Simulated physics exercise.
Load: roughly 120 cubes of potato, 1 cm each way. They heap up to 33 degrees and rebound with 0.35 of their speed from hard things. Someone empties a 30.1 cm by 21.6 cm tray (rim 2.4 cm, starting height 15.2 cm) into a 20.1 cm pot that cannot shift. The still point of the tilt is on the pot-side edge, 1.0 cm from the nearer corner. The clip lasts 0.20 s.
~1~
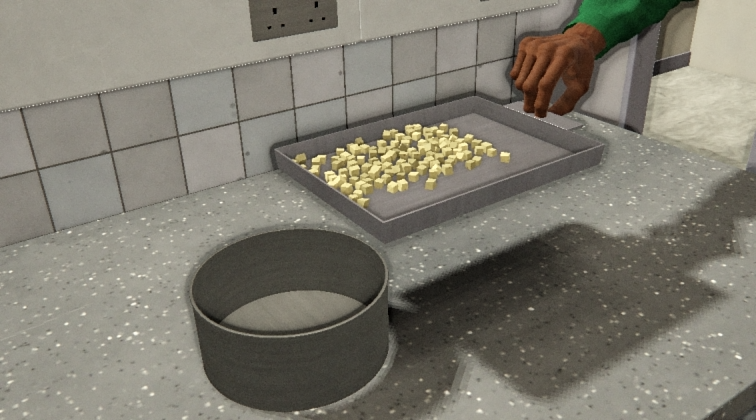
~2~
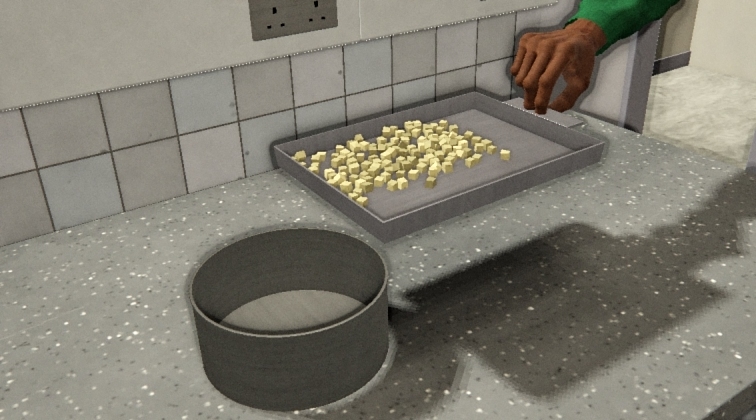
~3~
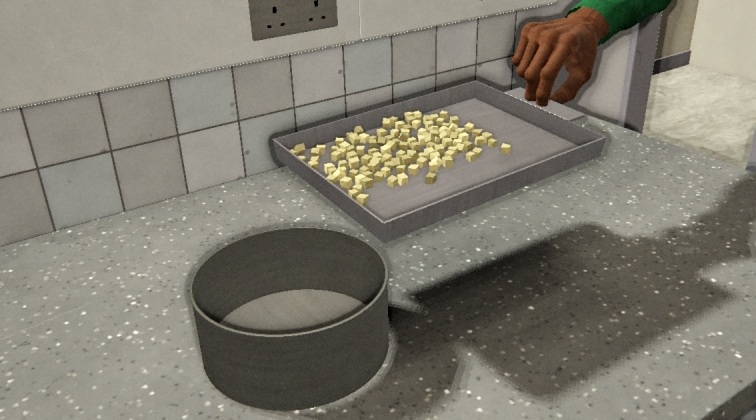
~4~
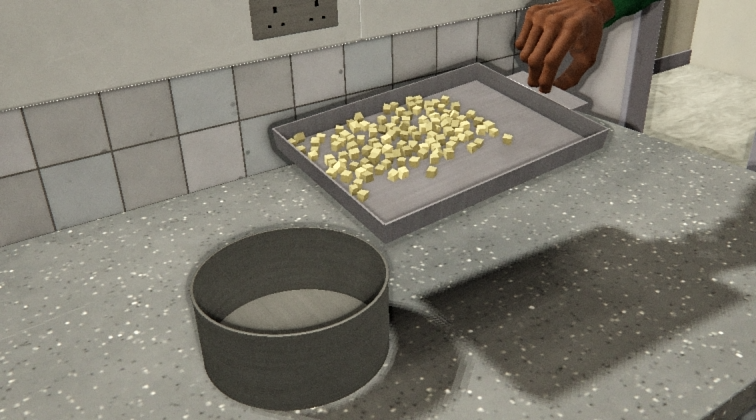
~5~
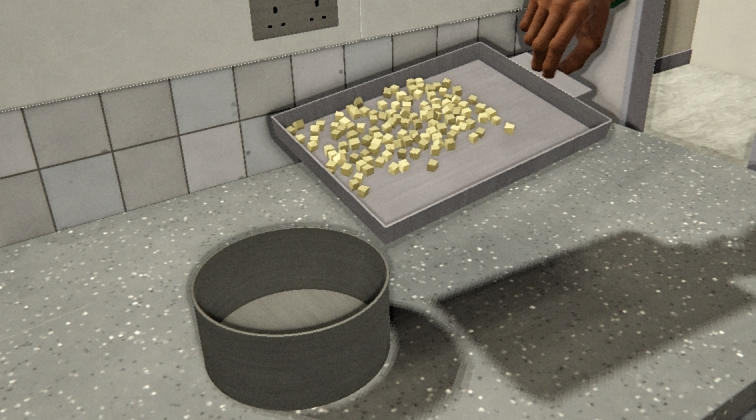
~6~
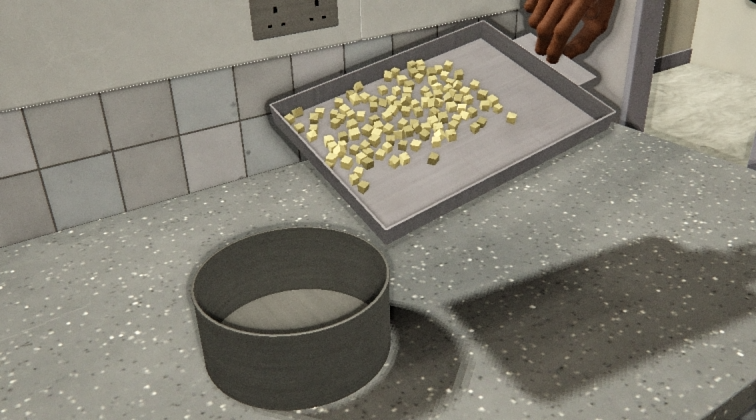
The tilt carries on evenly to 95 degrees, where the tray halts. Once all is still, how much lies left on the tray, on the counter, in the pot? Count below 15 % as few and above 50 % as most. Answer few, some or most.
Tray few, counter most, pot few.
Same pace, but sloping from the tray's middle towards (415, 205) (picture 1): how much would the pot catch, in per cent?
About 10 per cent.
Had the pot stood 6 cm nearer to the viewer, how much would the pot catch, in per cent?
In that case some 35 per cent.
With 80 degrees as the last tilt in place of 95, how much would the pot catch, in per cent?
It would be near 0 per cent.
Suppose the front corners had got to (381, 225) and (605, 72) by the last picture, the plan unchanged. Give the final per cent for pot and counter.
Pot 70, counter 25.
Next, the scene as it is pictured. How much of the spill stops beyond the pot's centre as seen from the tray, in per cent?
About 50 per cent.
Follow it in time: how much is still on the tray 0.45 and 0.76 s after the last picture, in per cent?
About 100, 10.
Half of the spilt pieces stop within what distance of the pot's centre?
Roughly 20 cm.
Then, 0.27 s after the last picture, tilt 57 degrees; the tray holds 100 %, the pot 0 %.
Then, 0.45 s after the last picture, tilt 82 degrees; the tray holds 100 %, the pot 0 %.
Then, 0.76 s after the last picture, tilt 95 degrees; the tray holds 10 %, the pot 0 %.
In the end, tray 5 %, counter 95 %, pot 0 %.
